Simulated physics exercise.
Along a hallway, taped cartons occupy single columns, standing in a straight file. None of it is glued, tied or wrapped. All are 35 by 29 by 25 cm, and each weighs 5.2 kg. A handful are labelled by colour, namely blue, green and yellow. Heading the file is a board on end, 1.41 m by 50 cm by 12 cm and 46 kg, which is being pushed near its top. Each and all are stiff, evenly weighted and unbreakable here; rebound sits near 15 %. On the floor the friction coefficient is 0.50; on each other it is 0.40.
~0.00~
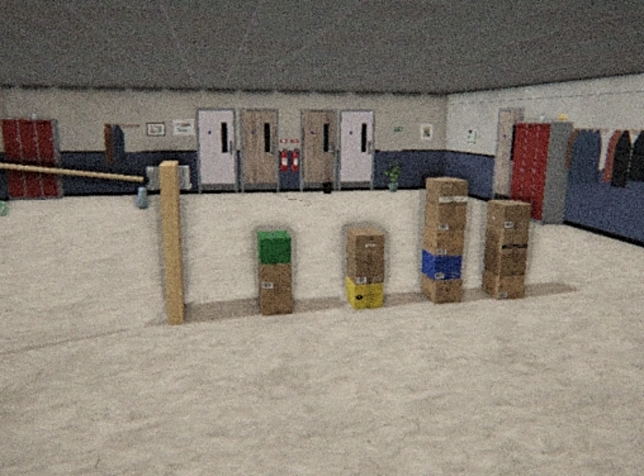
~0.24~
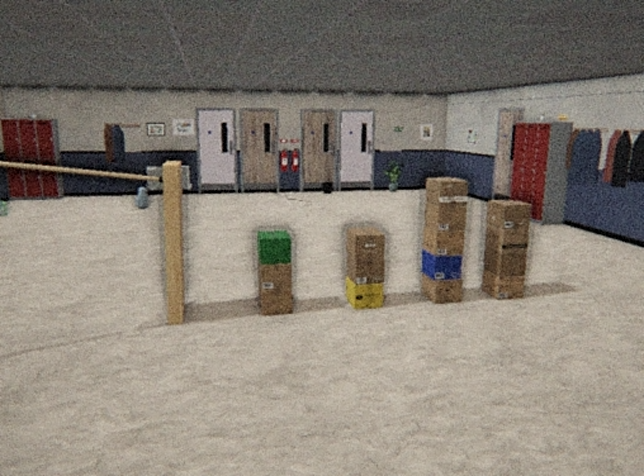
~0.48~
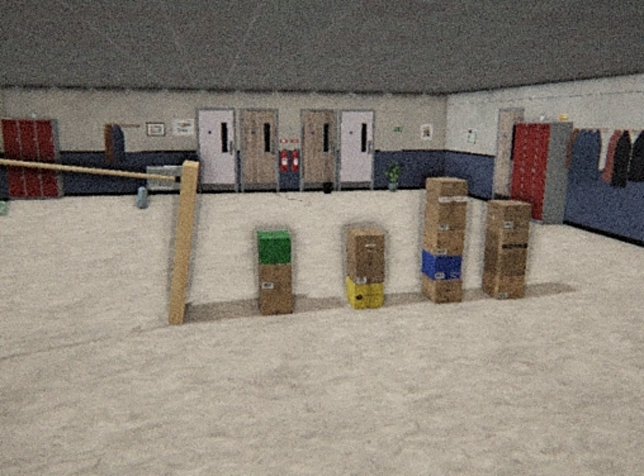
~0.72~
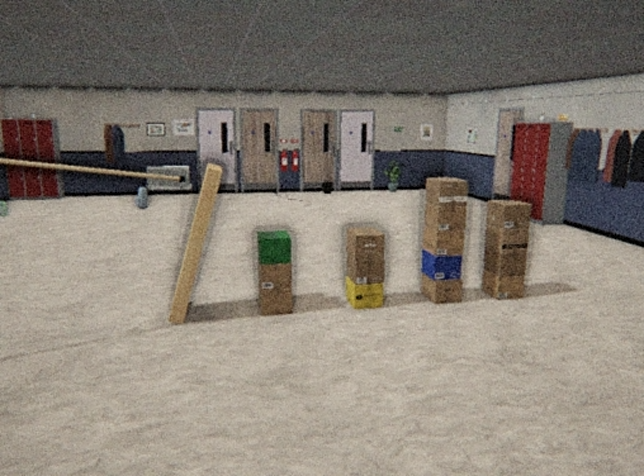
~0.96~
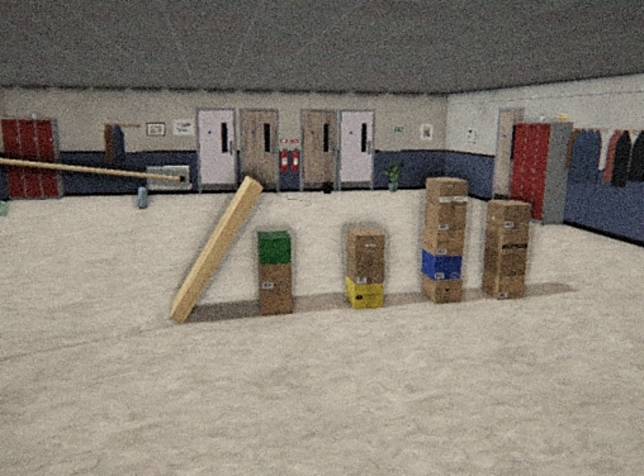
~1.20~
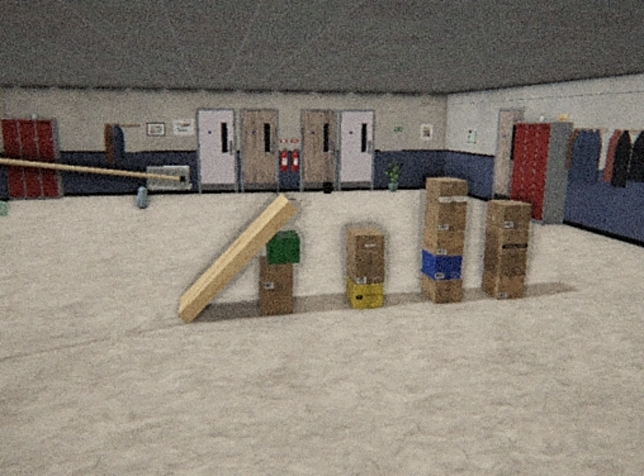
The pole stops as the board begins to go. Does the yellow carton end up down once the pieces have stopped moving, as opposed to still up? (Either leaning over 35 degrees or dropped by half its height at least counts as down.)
No.
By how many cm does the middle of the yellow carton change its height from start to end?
0 centimetres lower, roughly.
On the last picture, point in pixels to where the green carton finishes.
Look near (354, 267) in the final frame.
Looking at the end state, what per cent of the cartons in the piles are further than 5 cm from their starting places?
I get 40 %.
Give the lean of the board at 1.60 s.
Lean: Approx. 65 degrees.
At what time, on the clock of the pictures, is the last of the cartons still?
It all settles by about 2.5 s.
After 1.42 s, board 52° from upright; none of the 15 cartons down, 3 disturbed; yellow carton unmoved; green carton leaning 16°.
After 1.60 s, board 64° from upright; 3 of the 15 cartons down; yellow carton unmoved; green carton leaning 40°, 15 cm lower.
After 1.88 s, board 71° from upright; 3 of the 15 cartons down; yellow carton shifted 39 mm; green carton leaning 59°, 23 cm lower.
At rest (2.9 s), board 72° from upright; 3 of the 15 cartons down; yellow carton shifted 9 cm; green carton leaning 52°, 23 cm lower; blue carton unmoved. As the last picture would show them, middles, yellow carton near (373, 291), green carton near (354, 267).
